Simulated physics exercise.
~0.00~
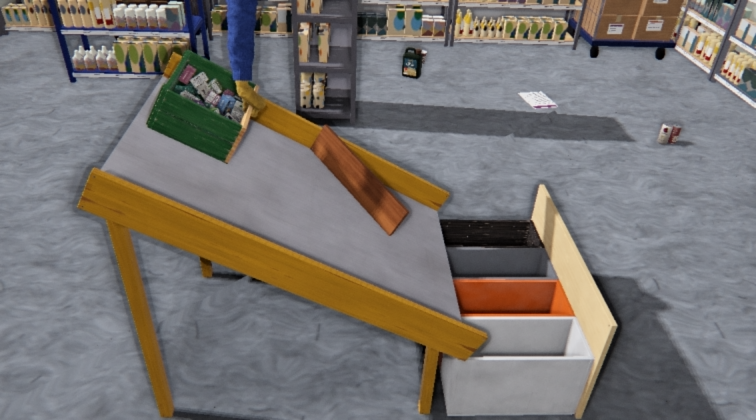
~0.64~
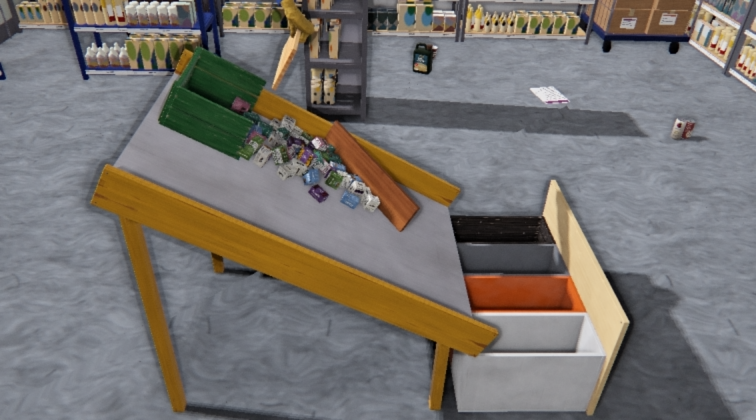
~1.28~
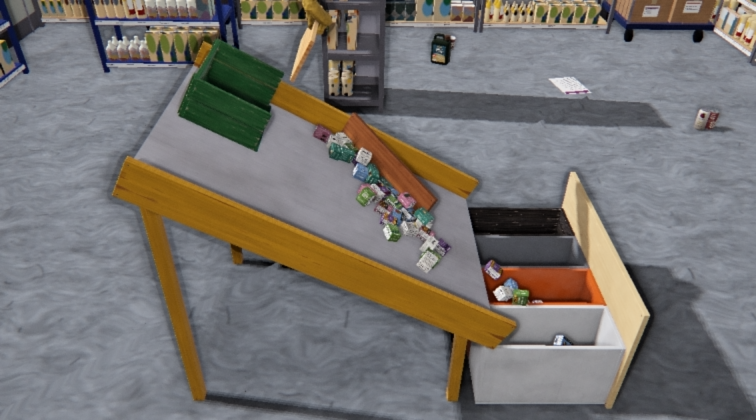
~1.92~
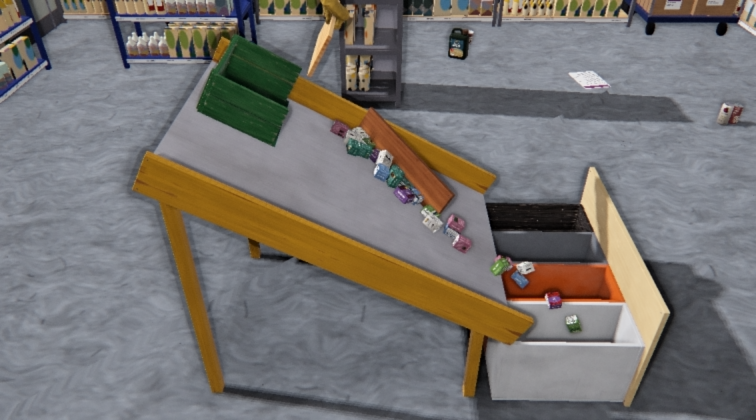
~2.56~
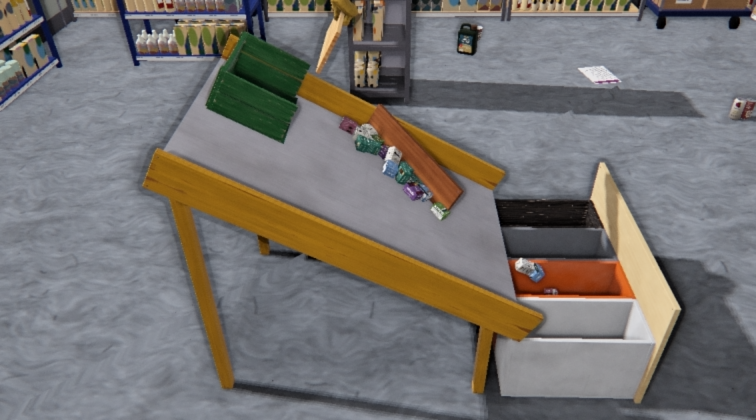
Shop floor with a sloping table, small cartons spilling from a green pen past an angled board, some landing in orange tote.
